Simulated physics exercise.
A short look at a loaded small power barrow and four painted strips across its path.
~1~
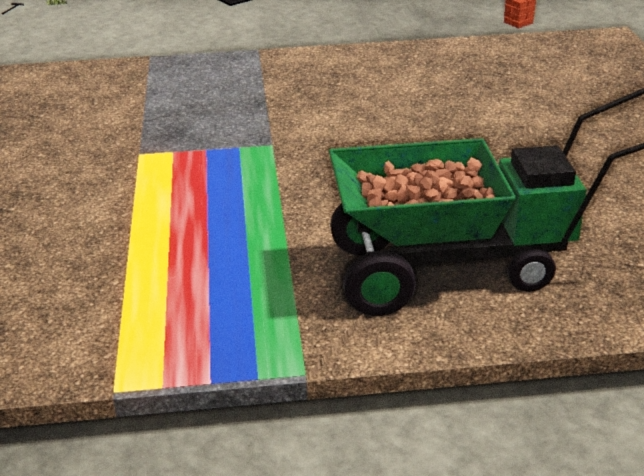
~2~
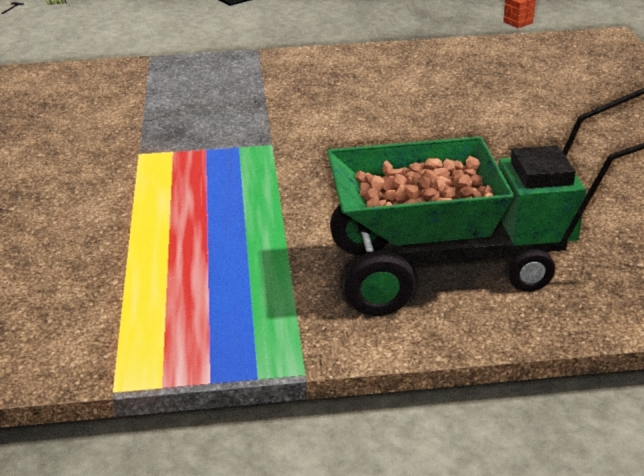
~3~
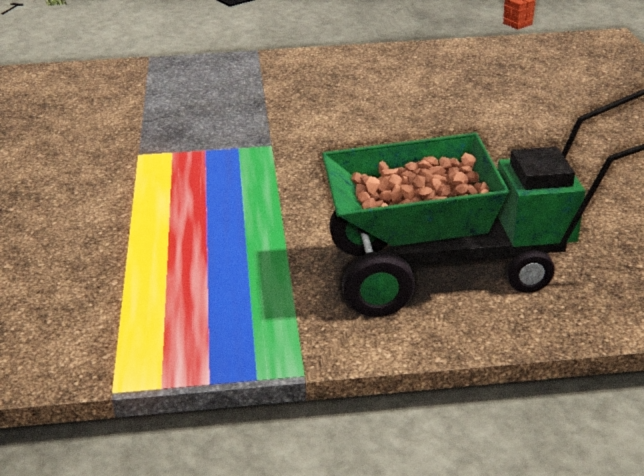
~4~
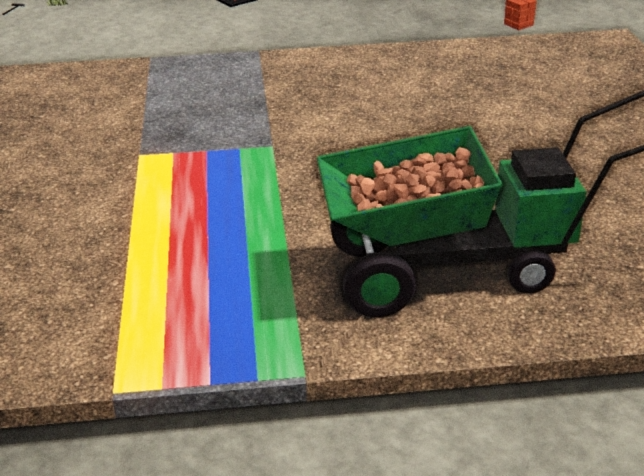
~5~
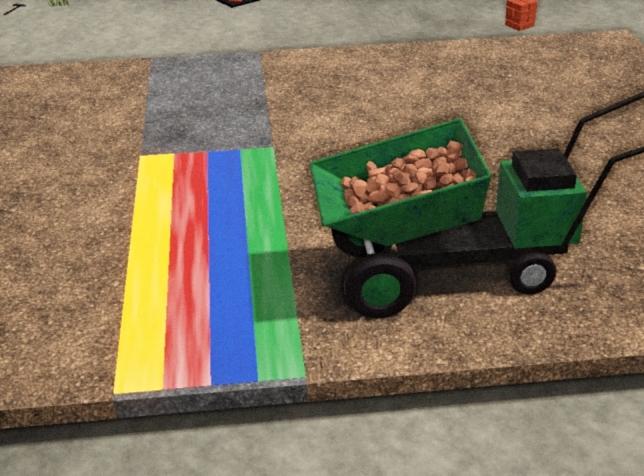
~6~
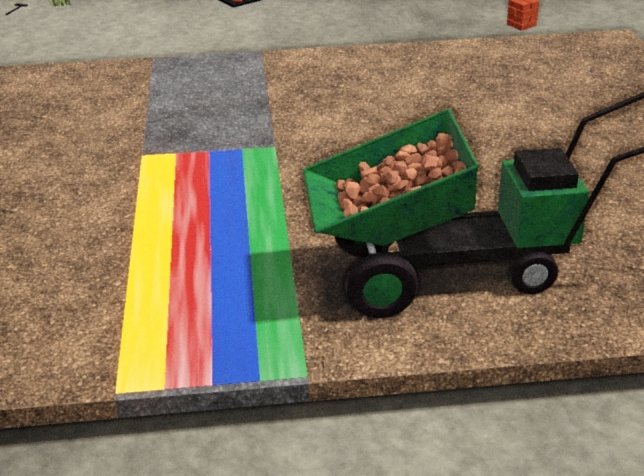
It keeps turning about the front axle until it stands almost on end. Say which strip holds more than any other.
Most lies over the blue band.
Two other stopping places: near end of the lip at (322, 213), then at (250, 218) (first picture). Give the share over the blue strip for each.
Roughly 40 per cent, and 0 per cent.
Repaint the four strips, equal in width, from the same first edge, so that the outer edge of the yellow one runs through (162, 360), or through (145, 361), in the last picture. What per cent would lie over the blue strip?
About 30 and 30 per cent.
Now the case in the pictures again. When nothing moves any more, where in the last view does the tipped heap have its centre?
Near (235, 288).
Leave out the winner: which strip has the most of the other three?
Next in line is the strip in green.
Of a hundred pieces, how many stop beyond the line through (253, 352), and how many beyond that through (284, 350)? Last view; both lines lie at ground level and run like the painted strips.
Roughly 50 per cent, and 70 per cent.
Soon, skip tipped steeply; all in the skip.
A while on, skip tipped right over; about half in the skip; about a quarter over the green strip; about a quarter over the blue strip; a small part over the red strip; a stray few over the yellow strip.
Towards the end, skip tipped right over; about a quarter in the skip; about a quarter over the green strip; about a third over the blue strip; a small part over the red strip; a small part over the yellow strip; a stray few off the paint.
Finally, skip tipped right over; about a quarter in the skip; about a quarter over the green strip; about a third over the blue strip; a small part over the red strip; a small part over the yellow strip; a stray few off the paint.
